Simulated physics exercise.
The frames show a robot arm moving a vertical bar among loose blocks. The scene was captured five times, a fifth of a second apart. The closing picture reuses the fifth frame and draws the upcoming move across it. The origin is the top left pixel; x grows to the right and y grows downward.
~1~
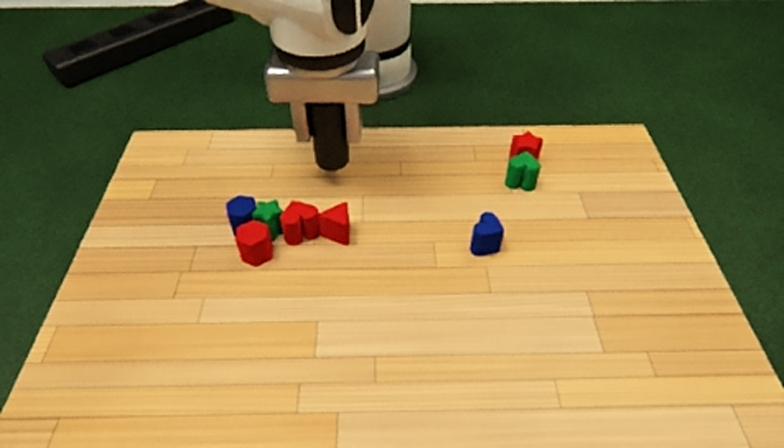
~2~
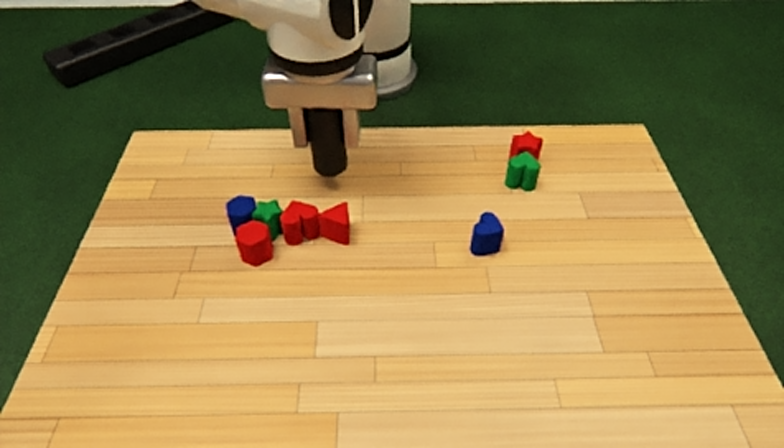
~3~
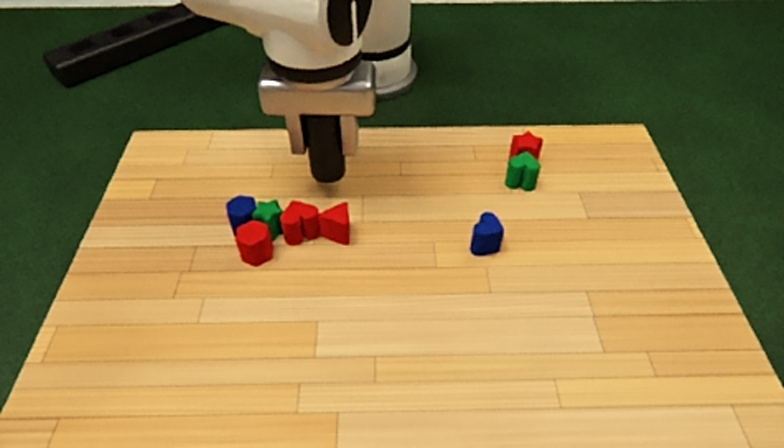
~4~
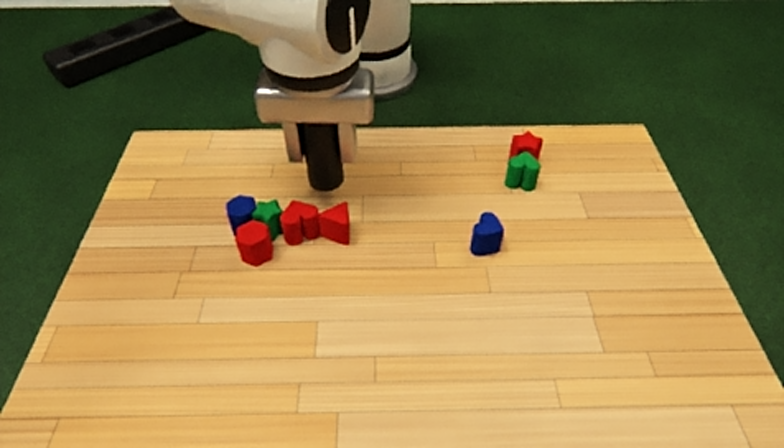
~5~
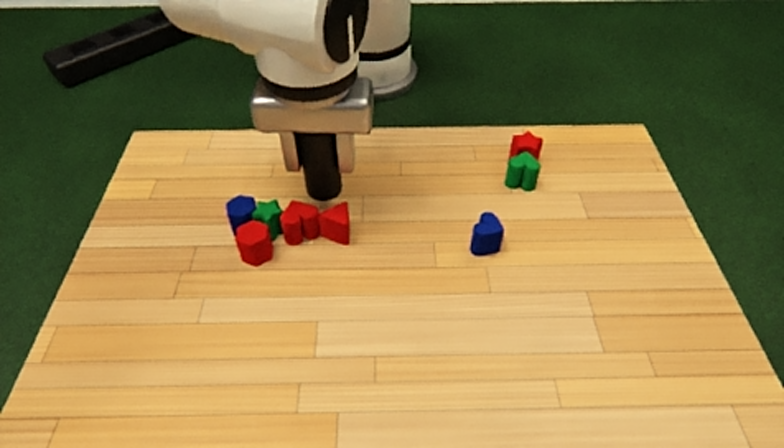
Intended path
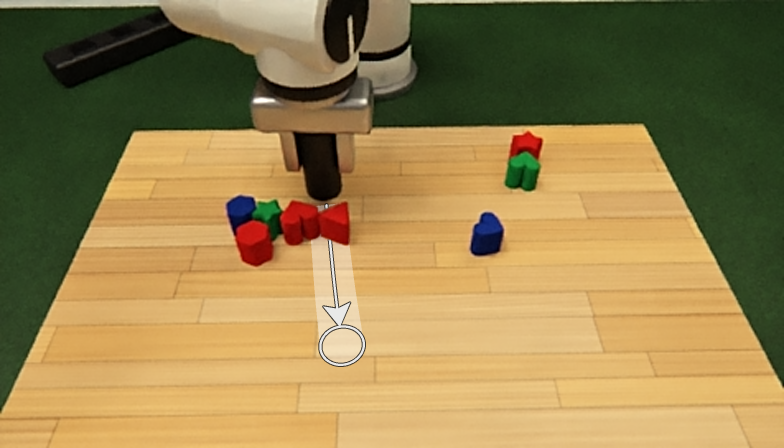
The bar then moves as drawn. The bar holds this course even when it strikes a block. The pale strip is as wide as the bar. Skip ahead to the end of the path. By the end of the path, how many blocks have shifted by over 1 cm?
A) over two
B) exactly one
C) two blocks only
Answer: C.
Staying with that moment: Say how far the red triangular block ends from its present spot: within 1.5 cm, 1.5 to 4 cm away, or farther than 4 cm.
Net shift: Above 4 cm.
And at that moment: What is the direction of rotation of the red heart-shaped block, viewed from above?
The red heart-shaped block rotates clockwise.
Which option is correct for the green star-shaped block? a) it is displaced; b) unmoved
The one that fits is b, unmoved.
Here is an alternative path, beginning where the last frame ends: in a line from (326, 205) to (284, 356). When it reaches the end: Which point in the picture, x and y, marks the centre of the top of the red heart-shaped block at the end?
I think it will end close to (266, 244).
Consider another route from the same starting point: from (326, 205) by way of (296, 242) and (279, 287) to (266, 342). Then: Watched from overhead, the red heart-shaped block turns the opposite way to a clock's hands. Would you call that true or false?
That statement is not accurate.
The drawn path runs from (326, 205) directly to (342, 345).
On the path given first. One third of the way, bar (328, 230); red heart-shaped block (293, 223), turned 65° clockwise; red triangular block (345, 243), turned 15° anticlockwise.
Two thirds of the way, bar (333, 277); red heart-shaped block (293, 223), turned 65° clockwise; red triangular block (363, 281), turned 45° anticlockwise.
At the end, bar (340, 330); green star-shaped block not moved; red heart-shaped block (293, 223), turned 65° clockwise; red triangular block (369, 290), turned 75° anticlockwise.
